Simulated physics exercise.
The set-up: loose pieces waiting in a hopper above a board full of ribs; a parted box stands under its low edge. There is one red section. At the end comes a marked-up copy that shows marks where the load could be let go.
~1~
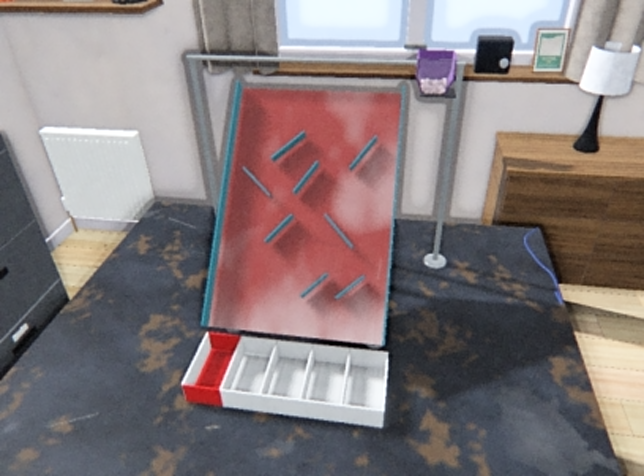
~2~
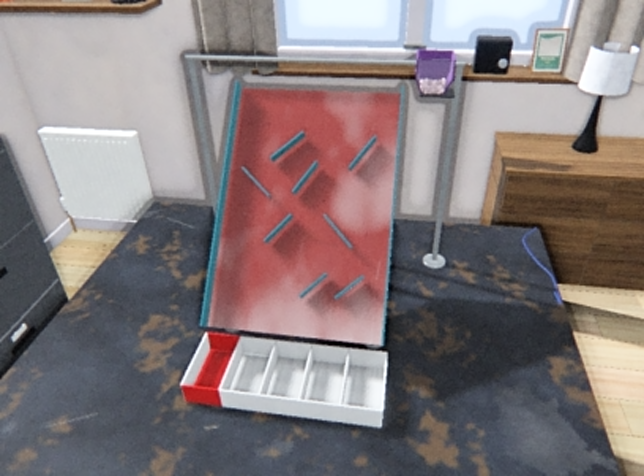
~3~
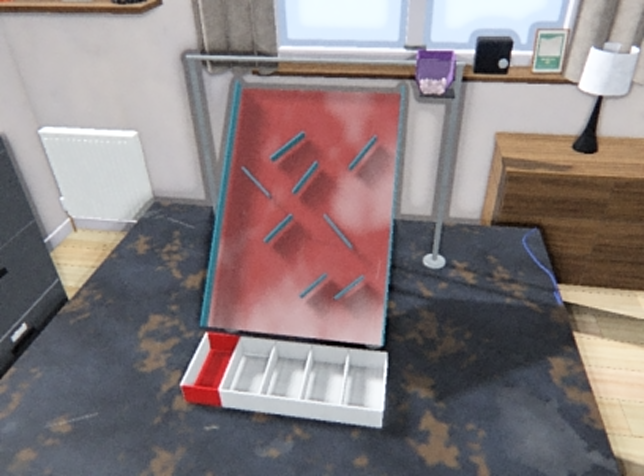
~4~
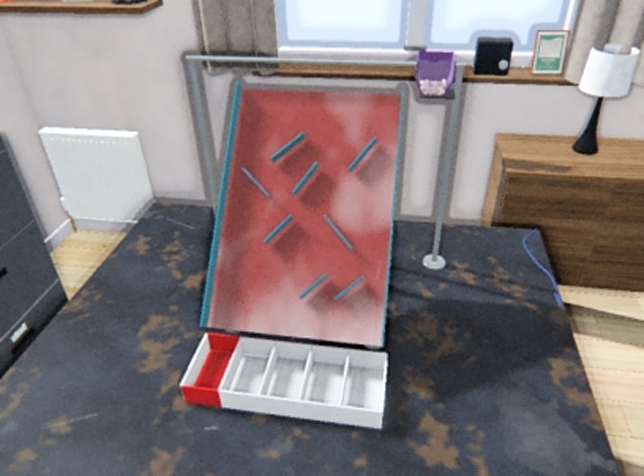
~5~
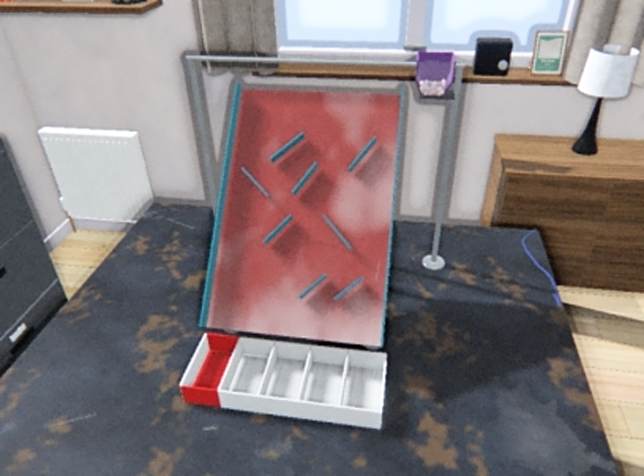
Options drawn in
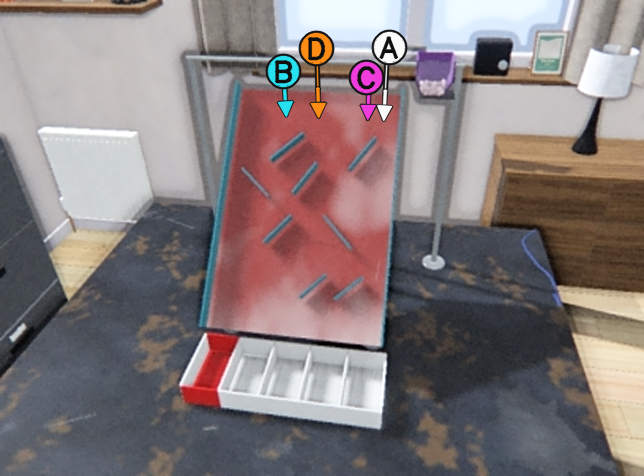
In this clip, a tilted red board with several short blue-grey ribs stands on a dark, worn surface, above a white divided box whose leftmost section is red, with a small purple container at upper right; nothing visibly moves.
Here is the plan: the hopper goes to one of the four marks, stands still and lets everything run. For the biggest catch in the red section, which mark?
The answer is mark B.
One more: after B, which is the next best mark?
That is mark D.
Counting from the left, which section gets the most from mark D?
The first.
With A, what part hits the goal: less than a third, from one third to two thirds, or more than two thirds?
Mark A gives less than a third.
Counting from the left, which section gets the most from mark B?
The first from the left.
On the marked copy, mark A meets the board at (384, 115); mark B meets the board at (286, 111); mark C meets the board at (367, 114); mark D meets the board at (318, 112).
If A is chosen, a small part in the red section, about two thirds in other sections, about a quarter outside the box.
If B is chosen, about two thirds in the red section, a small part in other sections, about a quarter outside the box.
If C is chosen, a small part in the red section, about two thirds in other sections, about a quarter outside the box.
If D is chosen, about a third in the red section, about a third in other sections, about a quarter outside the box.
